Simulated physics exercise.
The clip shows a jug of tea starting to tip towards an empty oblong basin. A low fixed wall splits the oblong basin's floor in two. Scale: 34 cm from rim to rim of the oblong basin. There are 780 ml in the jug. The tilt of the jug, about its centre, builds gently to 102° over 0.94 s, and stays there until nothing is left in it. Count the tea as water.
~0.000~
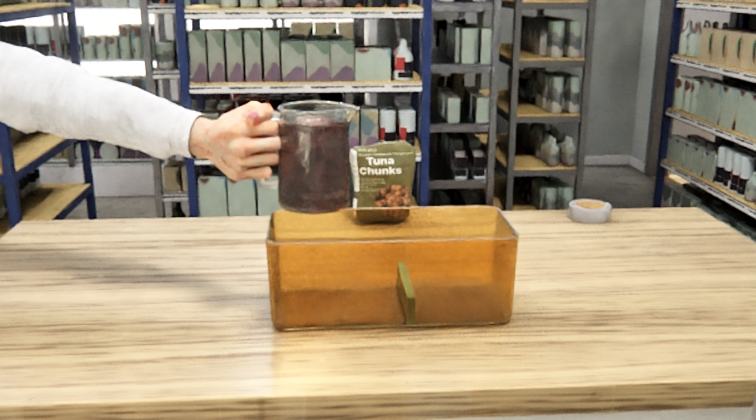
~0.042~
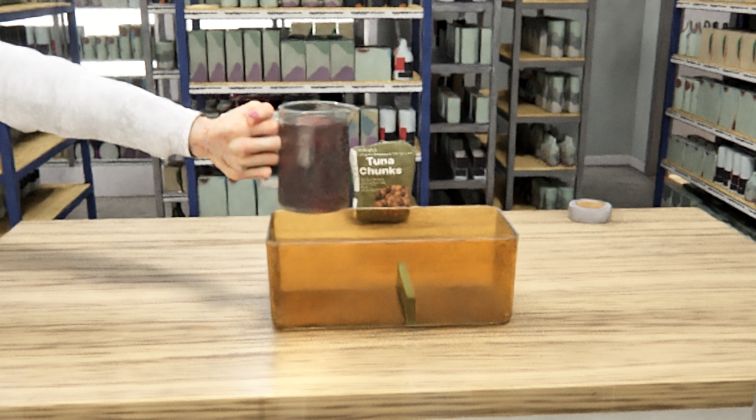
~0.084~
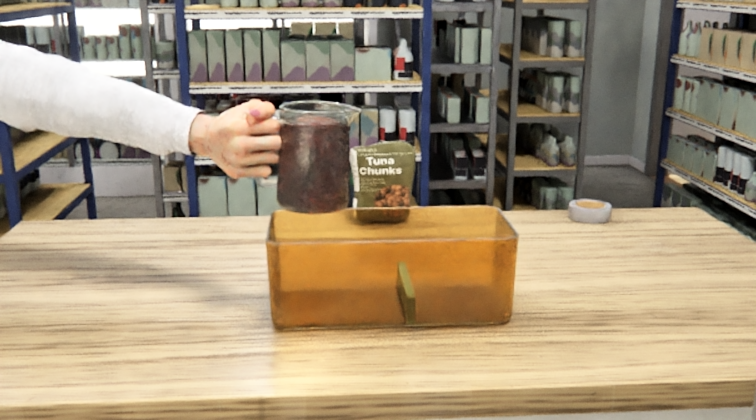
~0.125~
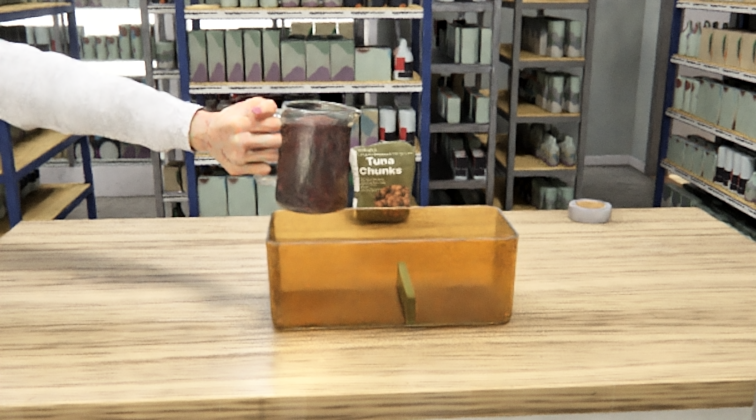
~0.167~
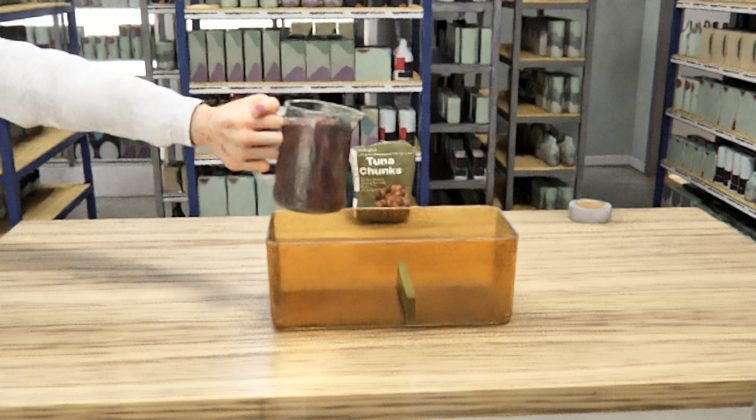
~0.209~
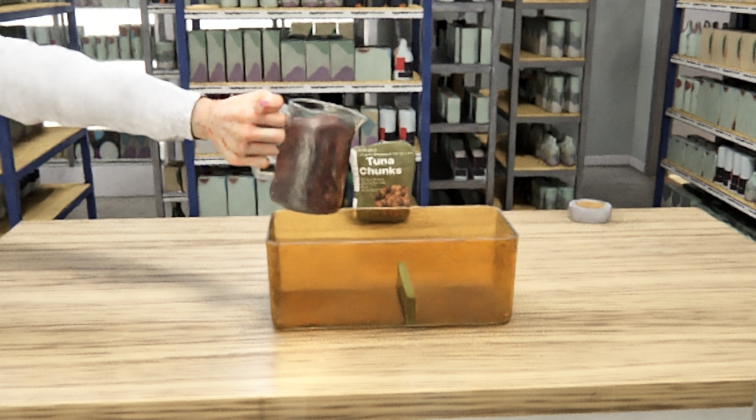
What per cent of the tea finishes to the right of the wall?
About 74 per cent.
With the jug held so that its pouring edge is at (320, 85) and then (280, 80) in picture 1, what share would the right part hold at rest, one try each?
First 5, then 10 per cent.
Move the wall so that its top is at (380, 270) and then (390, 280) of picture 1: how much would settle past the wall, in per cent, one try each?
First 95, then 95 per cent.
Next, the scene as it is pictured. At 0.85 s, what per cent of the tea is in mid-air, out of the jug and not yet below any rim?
About 14 per cent.
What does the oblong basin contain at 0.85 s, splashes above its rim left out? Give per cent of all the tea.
Some 42 per cent.
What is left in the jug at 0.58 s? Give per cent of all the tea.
Some 88 per cent.
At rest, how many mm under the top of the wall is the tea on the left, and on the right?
Left about 32 mm, right about 10 mm.
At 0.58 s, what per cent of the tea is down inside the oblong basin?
About 3 per cent.
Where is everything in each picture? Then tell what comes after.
In the first picture, it leans 0°; its right rim is at (359, 108); the tea meets the walls at (281, 122) and (348, 121); the oblong basin's rim runs from (269, 227) to (508, 222); the wall's top is at (406, 279).
In the second picture, it leans 1°; its right rim is at (360, 108); the tea meets the walls at (281, 121) and (348, 121).
In the third picture, it leans 2°; its right rim is at (361, 109); the tea meets the walls at (282, 121) and (348, 122).
In the fourth picture, it leans 4°; its right rim is at (363, 111); the tea meets the walls at (283, 121) and (349, 122).
In the fifth picture, it leans 8°; its right rim is at (365, 114); the tea meets the walls at (285, 121) and (351, 122).
In the sixth picture, it leans 12°; its right rim is at (368, 118); the tea meets the walls at (286, 126) and (355, 123).
By 0.58 s the tilt is 69° and 87 per cent is still to pour, 0 is left of the wall and 3 right of it.
By 0.85 s the tilt is 100° and 43 per cent is still to pour, 7 is left of the wall and 36 right of it.
By 1.13 s the tilt is 102° and 10 per cent is still to pour, 15 is left of the wall and 72 right of it.
By 1.44 s the tilt is 102° and 2 per cent is still to pour, 23 is left of the wall and 74 right of it.
At rest 25 per cent lies left of the wall, 74 right of it and 0 outside.
